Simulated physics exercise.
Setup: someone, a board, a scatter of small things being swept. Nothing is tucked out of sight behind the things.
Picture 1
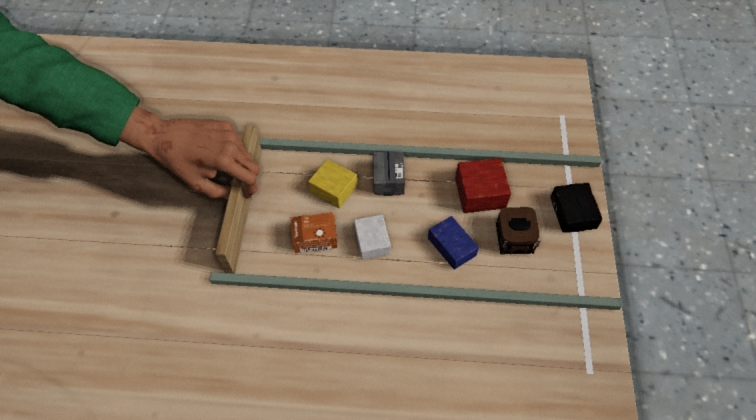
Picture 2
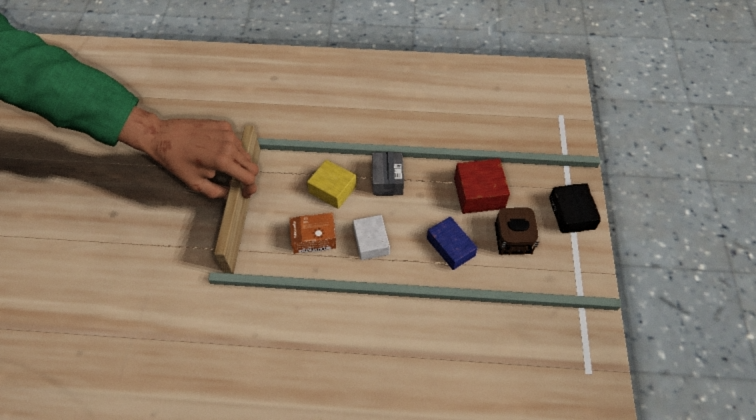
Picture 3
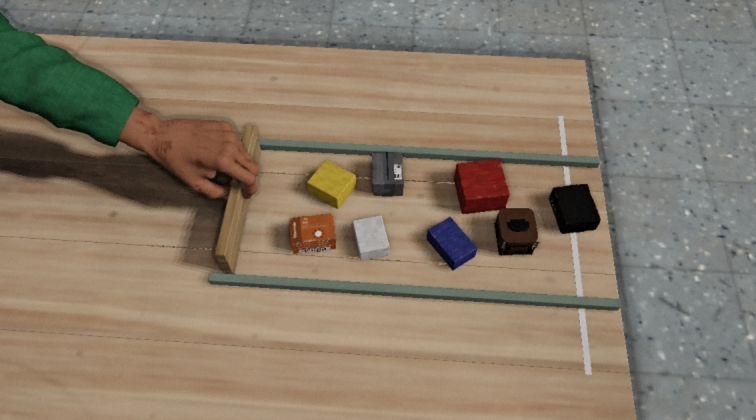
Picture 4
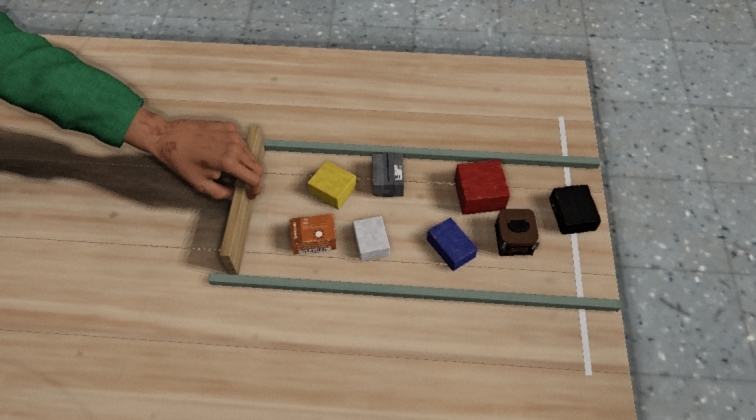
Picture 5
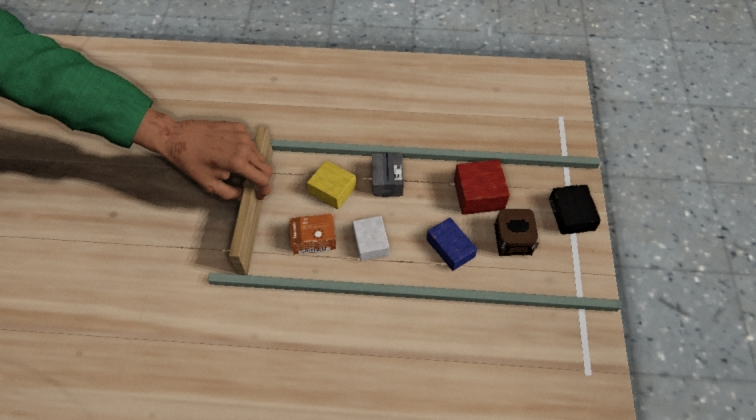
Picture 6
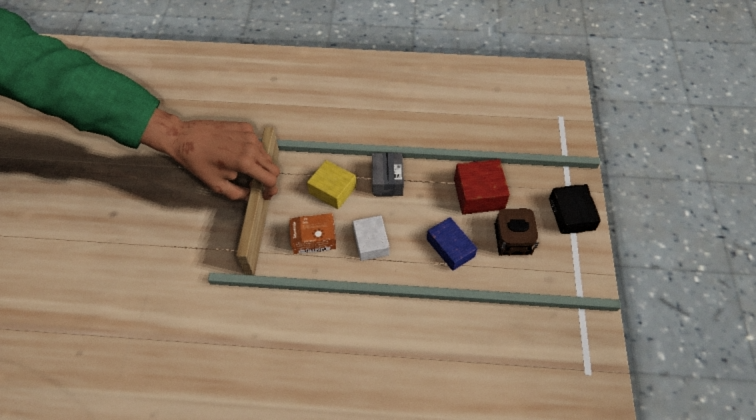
A hand in a green sleeve held a wooden board upright between two rails, then slid it slightly right toward a scatter of small colored blocks and boxes, which stayed where they were.
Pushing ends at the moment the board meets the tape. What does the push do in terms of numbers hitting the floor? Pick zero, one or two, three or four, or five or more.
It sends five or more to the floor.
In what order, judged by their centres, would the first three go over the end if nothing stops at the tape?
Sequence: Black box; brown case; red block.
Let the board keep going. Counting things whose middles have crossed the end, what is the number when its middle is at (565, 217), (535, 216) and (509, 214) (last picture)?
6, 4 and 2.
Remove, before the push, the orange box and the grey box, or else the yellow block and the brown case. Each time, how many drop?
The count is 4 in one try and 4 in the other, in that order.
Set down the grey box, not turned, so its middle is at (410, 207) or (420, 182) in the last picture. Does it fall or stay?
First place, it is safe; second place, it is gone.
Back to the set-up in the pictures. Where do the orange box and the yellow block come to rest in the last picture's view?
The orange box at (601, 256), the yellow block at (590, 193).
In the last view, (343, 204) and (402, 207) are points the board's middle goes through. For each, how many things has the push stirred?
The counts are 4 and 7.
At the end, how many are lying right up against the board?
My count gives 2.
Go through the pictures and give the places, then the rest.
In the first picture, black box (576, 208); brown case (517, 231); red block (482, 186); board (241, 197); tape (574, 228).
In the second picture, brown case (516, 231); board (239, 197).
In the third picture, red block (481, 187); grey box (387, 174).
In the fourth picture, black box (575, 209); white block (371, 238).
In the fifth picture, brown case (516, 232); yellow block (332, 185).
In the sixth picture, black box (574, 209); brown case (516, 232); red block (481, 187); board (259, 199); tape (573, 229).
A little later, none off yet; black box at rest near (574, 209); brown case at rest near (516, 232); red block at rest near (481, 187).
Next, none off yet; black box shifted about its own width near (610, 207); brown case shifted well along near (592, 237); red block shifted well along near (561, 197).
When it is over, the number that fall off is five or more; down, white block, grey box, blue block, red block, brown case and black box.
